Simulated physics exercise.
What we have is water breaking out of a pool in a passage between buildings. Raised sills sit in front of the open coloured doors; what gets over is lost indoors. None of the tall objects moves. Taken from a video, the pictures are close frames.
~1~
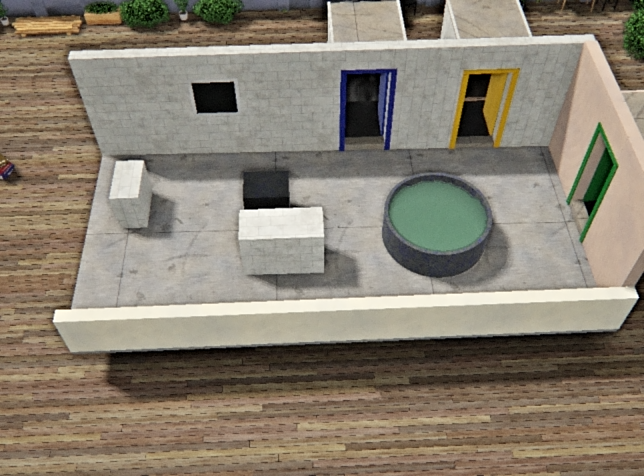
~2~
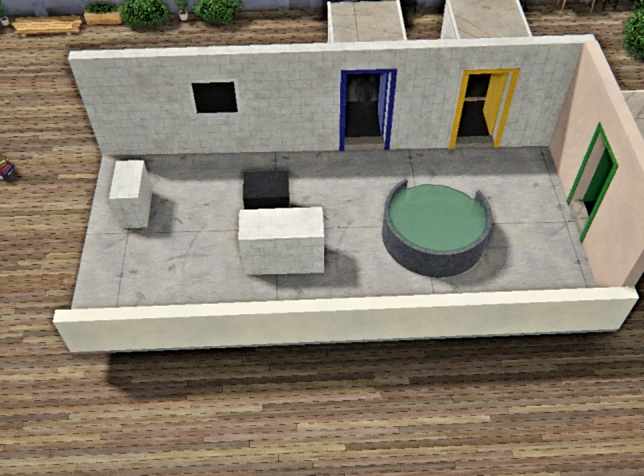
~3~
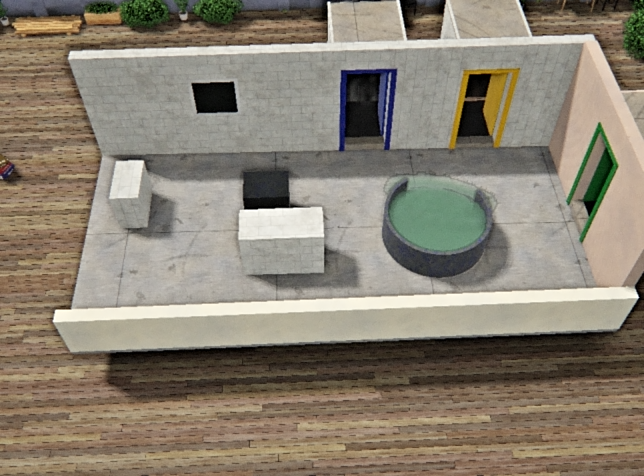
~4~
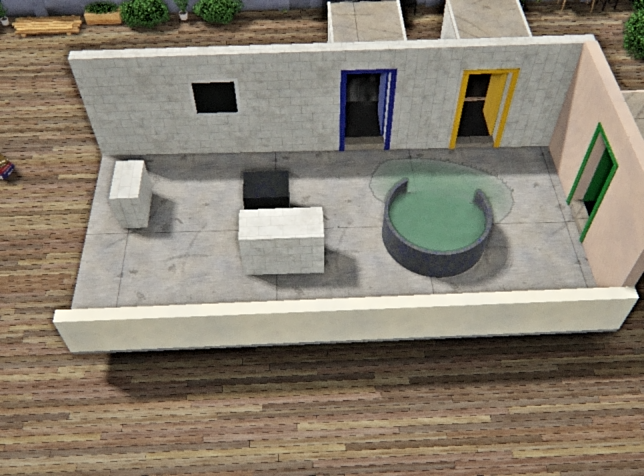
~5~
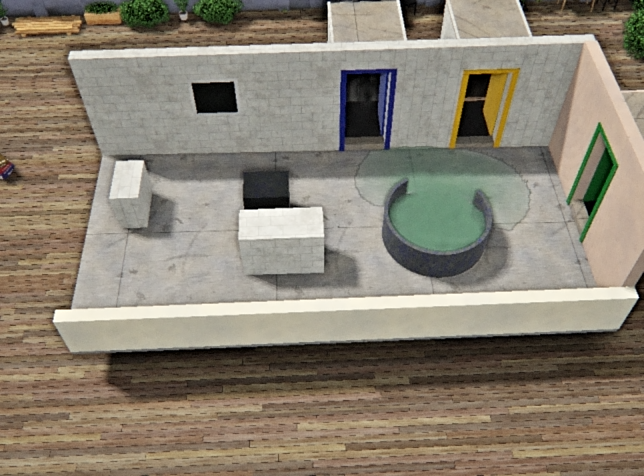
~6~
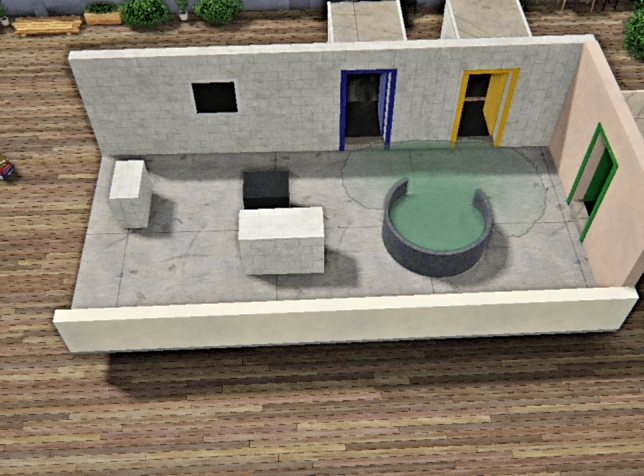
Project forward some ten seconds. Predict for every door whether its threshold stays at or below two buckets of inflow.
The green door stays at or below. The blue door stays at or below. The yellow door goes above two buckets.
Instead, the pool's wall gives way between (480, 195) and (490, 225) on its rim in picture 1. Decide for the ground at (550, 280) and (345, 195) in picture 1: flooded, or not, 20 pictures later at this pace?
Point one reached; point two not reached.
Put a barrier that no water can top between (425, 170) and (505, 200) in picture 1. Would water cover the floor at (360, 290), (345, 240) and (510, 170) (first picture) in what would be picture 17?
Outcome per location, in sequence: Unsoaked, unsoaked, soaking.
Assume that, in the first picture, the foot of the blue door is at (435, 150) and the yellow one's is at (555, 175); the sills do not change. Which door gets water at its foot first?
Answer: The blue-painted one.
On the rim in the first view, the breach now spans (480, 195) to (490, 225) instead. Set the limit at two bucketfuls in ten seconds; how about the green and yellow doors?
Looking at each: The green door admits more, while the yellow door admits less.
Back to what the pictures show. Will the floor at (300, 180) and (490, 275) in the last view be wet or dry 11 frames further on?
Point one: Swamped. Point two: Unflooded.
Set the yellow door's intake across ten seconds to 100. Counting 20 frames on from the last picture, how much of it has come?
Around 95 in a hundred.
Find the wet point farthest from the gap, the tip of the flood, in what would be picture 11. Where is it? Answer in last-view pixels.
Approximate pixel: (285, 155).
A moment on, water covers 20 % of the floor; the green door wet at the sill, nothing in, the blue door wet at the sill, nothing in, the yellow door over two buckets in.
Next, water covers 25 % of the floor; the green door wet at the sill, nothing in, the blue door under two buckets in, the yellow door far over two buckets in.
Then, water covers 55 % of the floor; the green door wet at the sill, nothing in, the blue door under two buckets in, the yellow door far over two buckets in.
Later, water covers 75 % of the floor; the green door wet at the sill, nothing in, the blue door under two buckets in, the yellow door far over two buckets in.
In the end, water covers 85 % of the floor; the green door wet at the sill, nothing in, the blue door under two buckets in, the yellow door far over two buckets in.
